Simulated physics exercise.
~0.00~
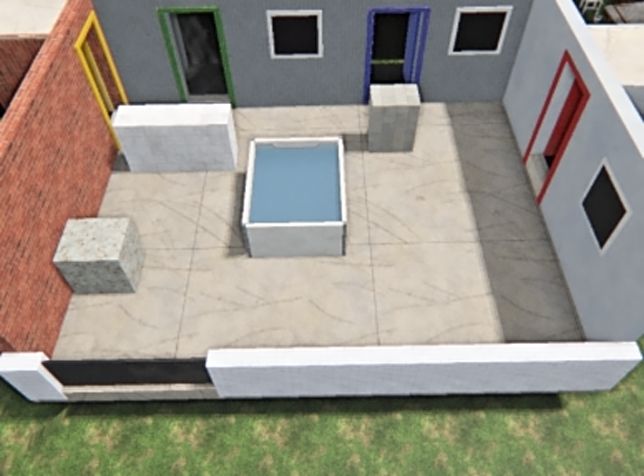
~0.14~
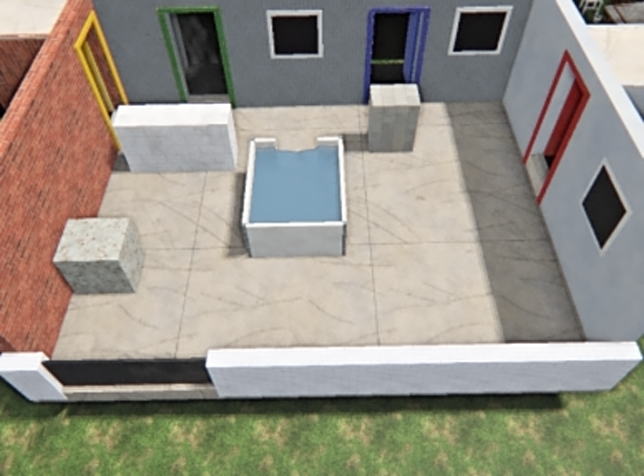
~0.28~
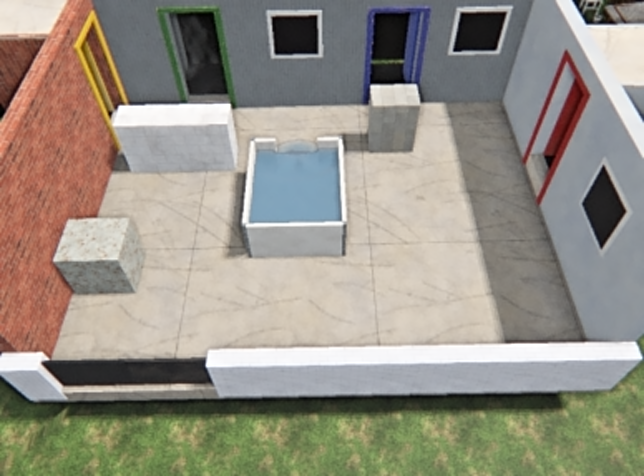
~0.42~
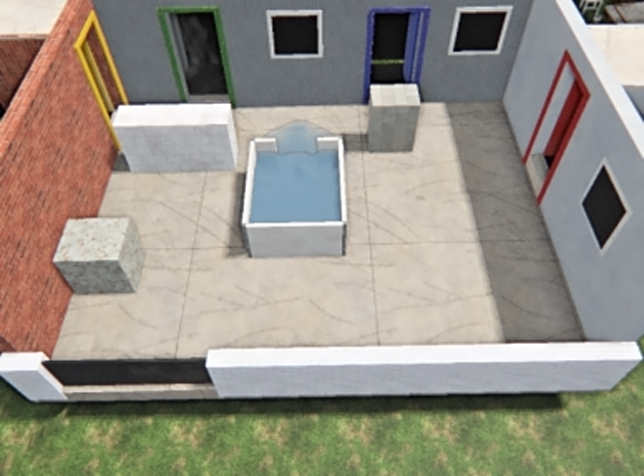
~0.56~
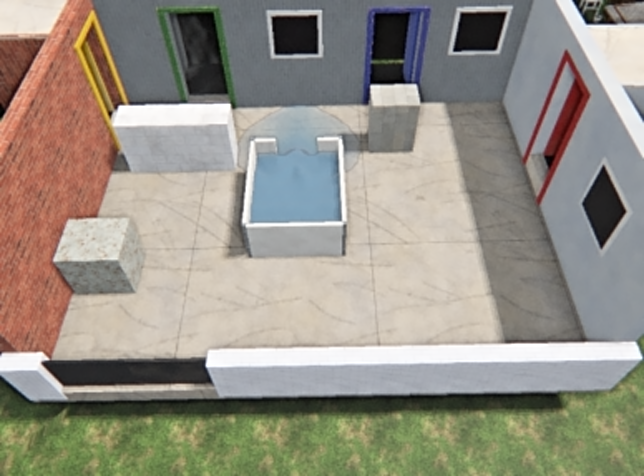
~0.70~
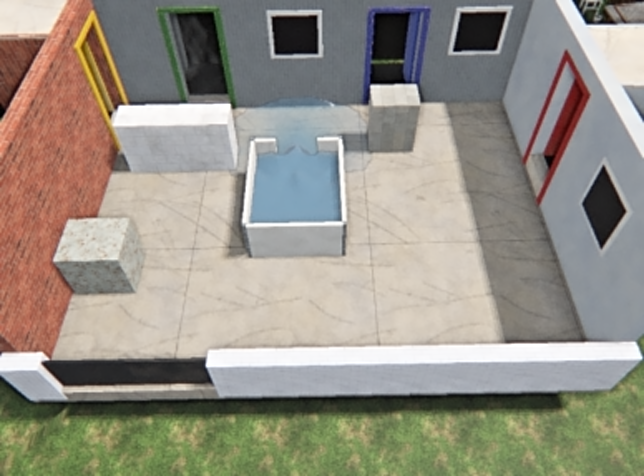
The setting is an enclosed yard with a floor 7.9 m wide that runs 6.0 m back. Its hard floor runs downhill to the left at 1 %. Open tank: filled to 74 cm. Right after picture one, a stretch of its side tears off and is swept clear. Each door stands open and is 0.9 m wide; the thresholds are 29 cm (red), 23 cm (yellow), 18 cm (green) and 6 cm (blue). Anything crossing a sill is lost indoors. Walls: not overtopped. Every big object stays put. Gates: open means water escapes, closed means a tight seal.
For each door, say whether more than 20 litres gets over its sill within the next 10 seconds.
As I see it, red door: Limit unbroken; yellow door: Limit unbroken; green door: Limit unbroken; blue door: Limit broken.
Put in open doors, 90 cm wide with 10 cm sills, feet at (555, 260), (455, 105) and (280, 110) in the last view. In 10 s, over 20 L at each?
In that order: Short of it, short of it, beyond it.
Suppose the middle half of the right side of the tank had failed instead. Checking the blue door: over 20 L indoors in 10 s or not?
Then the blue door ends up within bounds.
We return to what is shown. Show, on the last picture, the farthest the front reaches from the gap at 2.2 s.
That lands around (496, 102) in the last picture.
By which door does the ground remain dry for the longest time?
Last: Red.
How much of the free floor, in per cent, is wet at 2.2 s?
I'd say around 25 %.
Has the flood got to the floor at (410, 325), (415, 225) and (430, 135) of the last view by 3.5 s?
Status of the three spots: Free of it, free of it, inundated.
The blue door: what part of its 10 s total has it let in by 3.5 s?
Roughly 80%.
After 1.4 s water covers 15 % of the floor and is deepest (38 cm) near (300, 167); red door not reached, yellow door not reached, green door 15 cm at the sill, 0 L in, blue door 13 cm at the sill, 0 L in.
After 2.2 s water covers 25 % of the floor and is deepest (33 cm) near (132, 112); red door not reached, yellow door 21 cm at the sill, 0 L in, green door 15 cm at the sill, 0 L in, blue door 13 cm at the sill, 19 L in.
After 3.5 s water covers 35 % of the floor and is deepest (24 cm) near (123, 141); red door 6 cm at the sill, 0 L in, yellow door 23 cm at the sill, 5 L in, green door 10 cm at the sill, 0 L in, blue door 9 cm at the sill, 39 L in.
After 6.0 s water covers 60 % of the floor and is deepest (19 cm) near (130, 118); red door 6 cm at the sill, 0 L in, yellow door 18 cm at the sill, 6 L in, green door 10 cm at the sill, 0 L in, blue door 7 cm at the sill, 47 L in.
After 10.0 s water covers 90 % of the floor and is deepest (12 cm) near (148, 146); red door 3 cm at the sill, 0 L in, yellow door 12 cm at the sill, 6 L in, green door 10 cm at the sill, 0 L in, blue door 7 cm at the sill, 48 L in.
